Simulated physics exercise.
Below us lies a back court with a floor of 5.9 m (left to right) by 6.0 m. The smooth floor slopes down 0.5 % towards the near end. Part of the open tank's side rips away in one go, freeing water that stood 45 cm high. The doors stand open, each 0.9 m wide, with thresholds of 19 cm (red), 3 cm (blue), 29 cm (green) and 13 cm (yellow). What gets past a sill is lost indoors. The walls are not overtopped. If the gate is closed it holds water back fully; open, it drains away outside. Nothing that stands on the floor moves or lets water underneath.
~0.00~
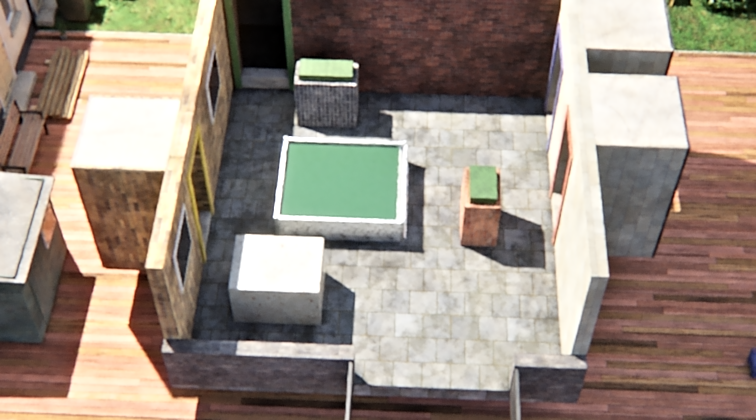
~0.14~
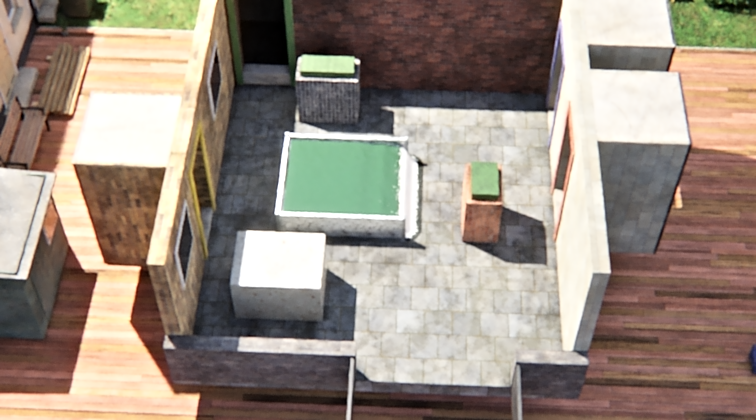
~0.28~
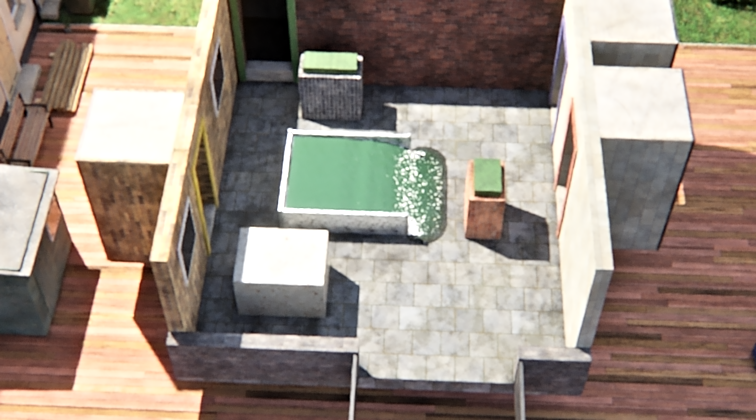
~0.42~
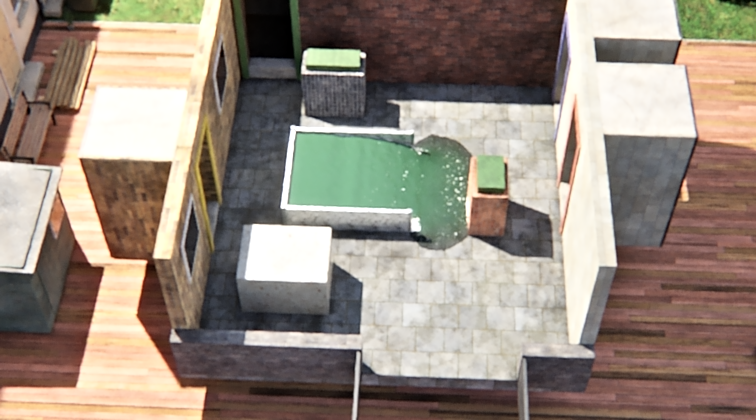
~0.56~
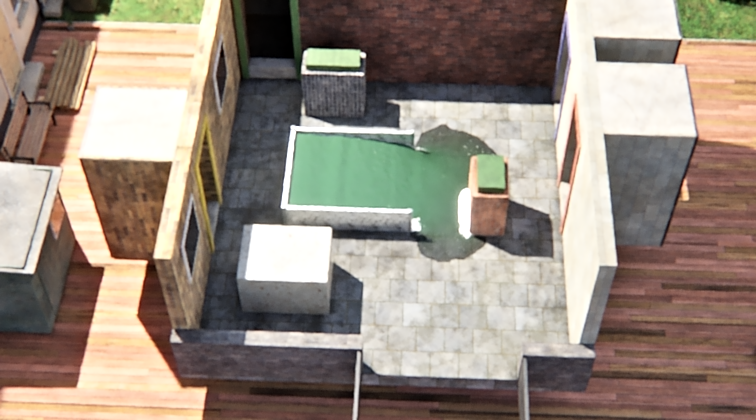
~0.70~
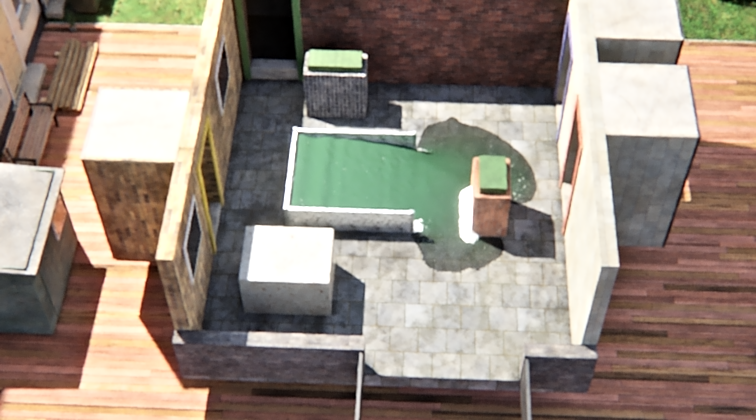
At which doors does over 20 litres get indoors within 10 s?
Door by door: At the red door it does not reach the limit; at the blue door it exceeds the limit; at the green door it keeps below the limit; at the yellow door it keeps below the limit.
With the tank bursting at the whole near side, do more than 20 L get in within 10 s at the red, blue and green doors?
Against that limit: Red under, blue under, green under.
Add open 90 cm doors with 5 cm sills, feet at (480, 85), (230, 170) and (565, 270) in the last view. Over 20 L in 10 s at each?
In turn: Above, under, below.
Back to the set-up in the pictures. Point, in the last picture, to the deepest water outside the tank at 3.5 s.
Around (549, 98).
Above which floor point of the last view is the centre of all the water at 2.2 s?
Near (432, 195).
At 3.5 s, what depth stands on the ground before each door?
In cm: Red 9, blue 15, green 0, yellow 0.
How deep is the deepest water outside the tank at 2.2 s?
About 26 cm.
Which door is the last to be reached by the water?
The yellow one.
After 1.4 s water covers 25 % of the floor and is deepest (30 cm) near (462, 210); red door 9 cm at the sill, 0 L in, blue door not reached, green door not reached, yellow door not reached.
After 2.2 s water covers 45 % of the floor and is deepest (26 cm) near (462, 210); red door 12 cm at the sill, 0 L in, blue door 13 cm at the sill, 15 L in, green door not reached, yellow door not reached.
After 3.5 s water covers 50 % of the floor and is deepest (20 cm) near (549, 98); red door 9 cm at the sill, 0 L in, blue door 15 cm at the sill, 85 L in, green door not reached, yellow door not reached.
After 6.0 s water covers 60 % of the floor and is deepest (8 cm) near (492, 155); red door 5 cm at the sill, 0 L in, blue door 8 cm at the sill, 178 L in, green door 2 cm at the sill, 0 L in, yellow door not reached.
After 10.0 s water covers 80 % of the floor and is deepest (6 cm) near (566, 369); red door 4 cm at the sill, 0 L in, blue door 4 cm at the sill, 199 L in, green door 3 cm at the sill, 0 L in, yellow door 1 cm at the sill, 0 L in.
